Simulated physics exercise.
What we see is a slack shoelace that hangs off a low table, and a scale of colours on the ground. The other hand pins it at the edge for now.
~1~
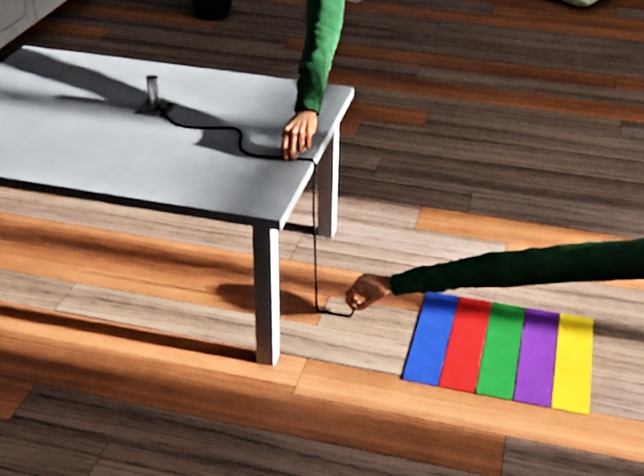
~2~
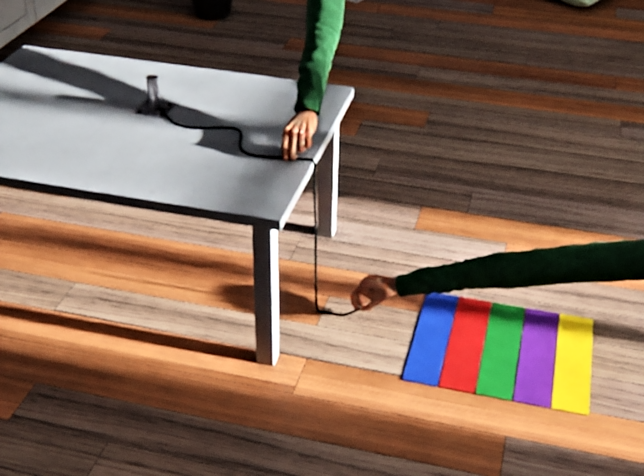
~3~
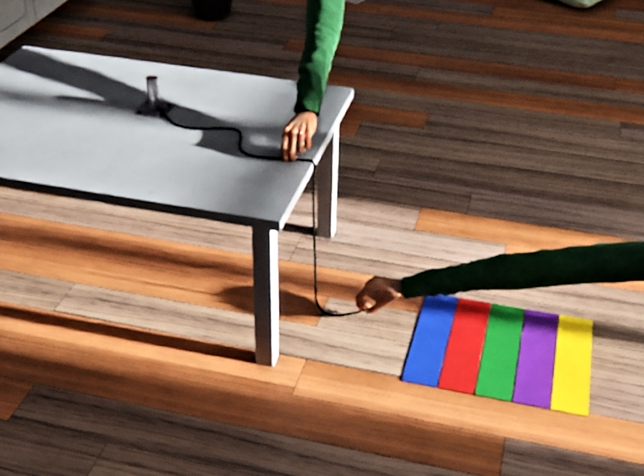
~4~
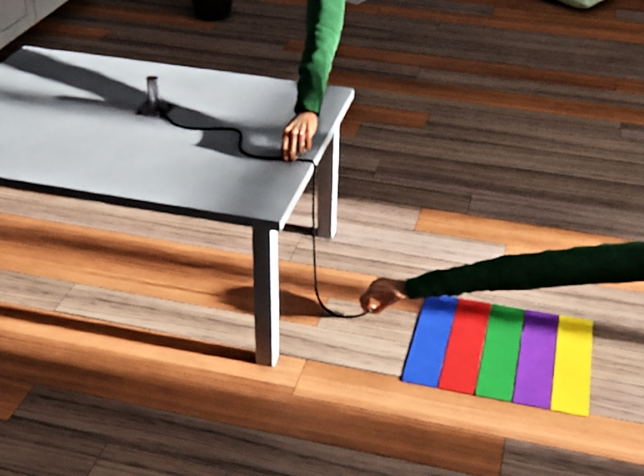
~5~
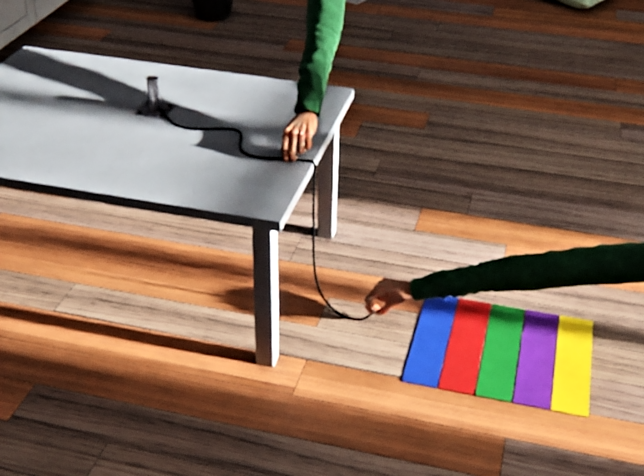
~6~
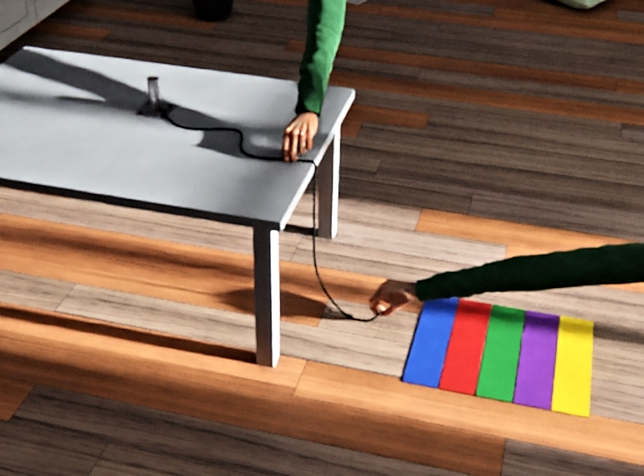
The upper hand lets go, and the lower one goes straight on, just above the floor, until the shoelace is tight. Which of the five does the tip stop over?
It halts on the green strip.
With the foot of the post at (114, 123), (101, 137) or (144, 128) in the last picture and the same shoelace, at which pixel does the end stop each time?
Try by try, around (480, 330), (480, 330) and (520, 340).
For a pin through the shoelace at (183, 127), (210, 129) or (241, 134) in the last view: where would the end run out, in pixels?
About (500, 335), (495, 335) and (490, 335).
Soon after, end near (441, 324); over blue.
Then, end near (483, 332); over red.
At full stretch, end near (506, 336); over green. Over green.
